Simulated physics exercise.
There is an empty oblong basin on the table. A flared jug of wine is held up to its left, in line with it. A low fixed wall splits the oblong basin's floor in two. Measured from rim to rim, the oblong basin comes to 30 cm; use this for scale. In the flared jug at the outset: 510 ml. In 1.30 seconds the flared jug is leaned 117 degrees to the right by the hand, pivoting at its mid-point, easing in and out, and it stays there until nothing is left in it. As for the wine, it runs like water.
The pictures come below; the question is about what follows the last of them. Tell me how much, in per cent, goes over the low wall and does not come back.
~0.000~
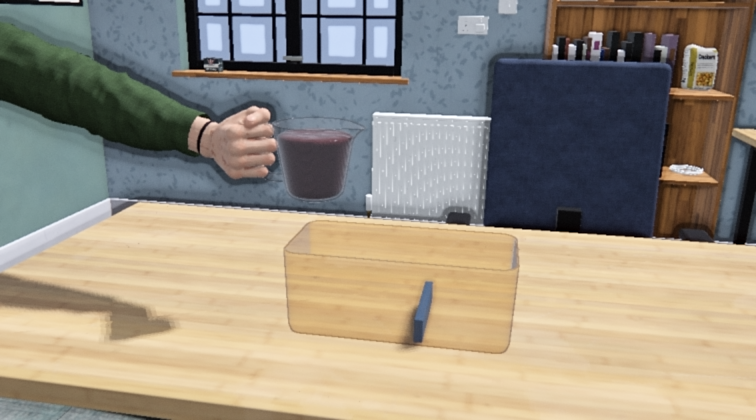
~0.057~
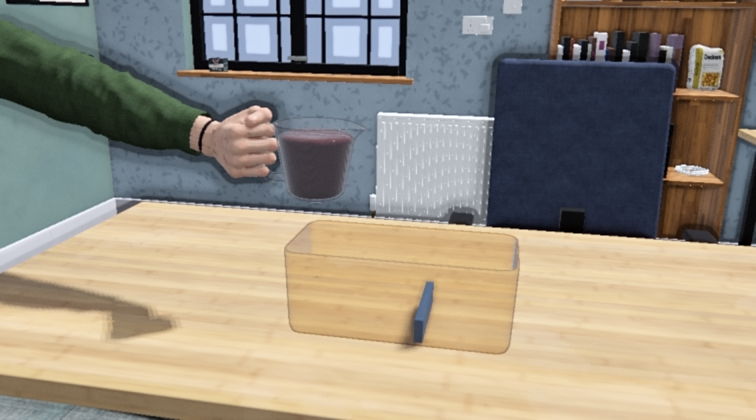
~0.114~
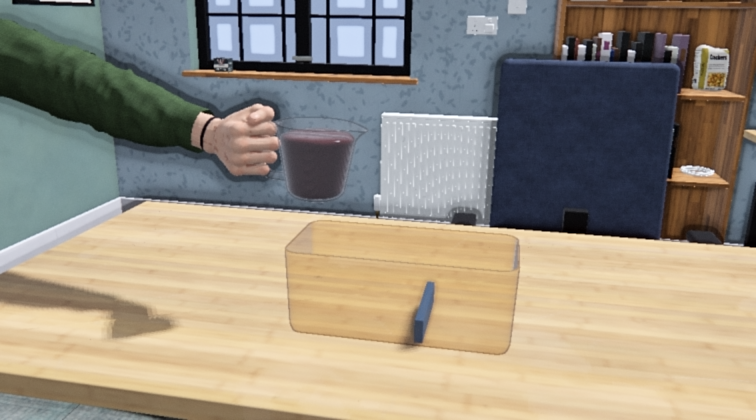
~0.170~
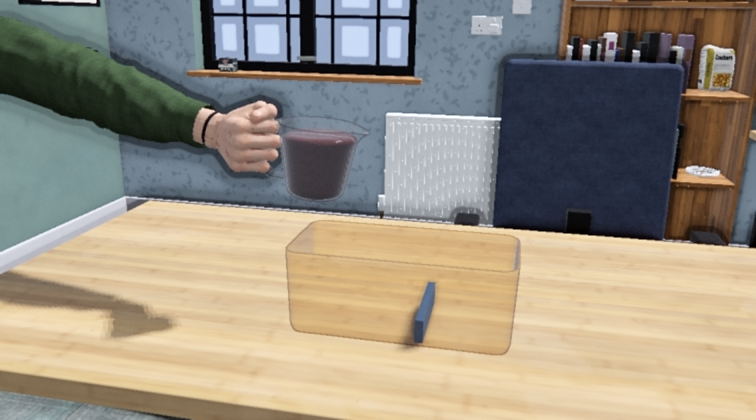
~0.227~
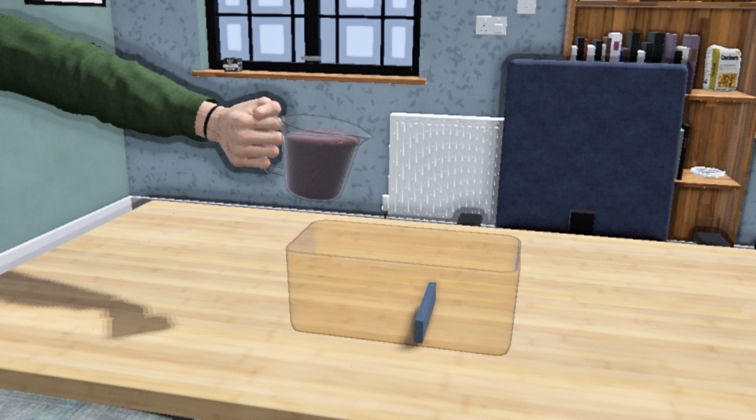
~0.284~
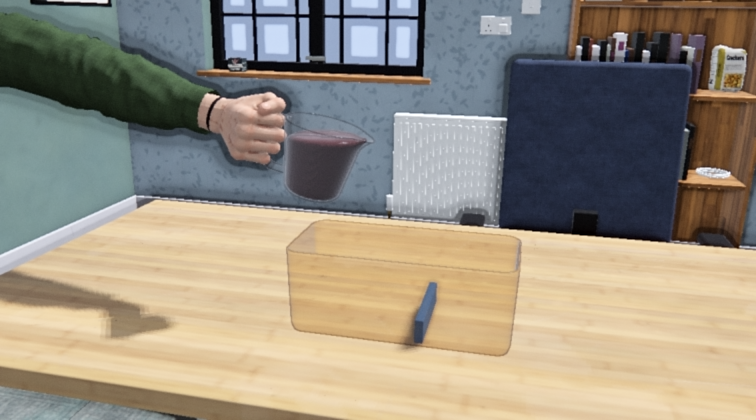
I would say about 10 per cent.
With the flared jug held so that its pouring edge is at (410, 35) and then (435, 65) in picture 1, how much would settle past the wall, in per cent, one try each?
75 in a hundred, followed by 65 in a hundred.
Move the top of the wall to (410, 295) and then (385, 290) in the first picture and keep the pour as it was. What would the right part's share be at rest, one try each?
Try 1: 35 %; try 2: 75 %.
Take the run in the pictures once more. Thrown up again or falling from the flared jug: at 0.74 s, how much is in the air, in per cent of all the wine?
Around 20 in a hundred.
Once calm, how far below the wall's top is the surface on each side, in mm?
Some 14 mm on the left and 30 mm on the right.
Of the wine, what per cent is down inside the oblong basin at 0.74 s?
Some 20 per cent.
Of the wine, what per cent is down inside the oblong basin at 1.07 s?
Close to 88 in a hundred.
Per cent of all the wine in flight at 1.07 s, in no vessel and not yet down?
Near 7 per cent, I'd say.
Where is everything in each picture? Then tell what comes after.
The first picture shows tilt 0°; pouring edge (366, 128); surface from (280, 132) to (354, 136); the oblong basin's rim runs from (297, 236) to (517, 253); the wall's top is at (424, 300).
The second picture shows tilt 1°; pouring edge (367, 128); surface from (282, 133) to (354, 137).
The third picture shows tilt 2°; pouring edge (368, 130); surface from (283, 132) to (355, 138).
The fourth picture shows tilt 5°; pouring edge (371, 133); surface from (286, 132) to (358, 138).
The fifth picture shows tilt 9°; pouring edge (373, 136); surface from (288, 132) to (361, 138).
The sixth picture shows tilt 13°; pouring edge (375, 141); surface from (290, 134) to (366, 140).
By 0.74 s the tilt is 71° and 61 per cent is still to pour, 17 is left of the wall and 2 right of it.
By 1.07 s the tilt is 108° and 5 per cent is still to pour, 80 is left of the wall and 7 right of it.
By 1.42 s the tilt is 117° and 0 per cent is still to pour, 88 is left of the wall and 10 right of it.
By 1.80 s the tilt is 117° and 0 per cent is still to pour, 87 is left of the wall and 11 right of it.
At rest 87 per cent lies left of the wall, 10 right of it and 2 outside.
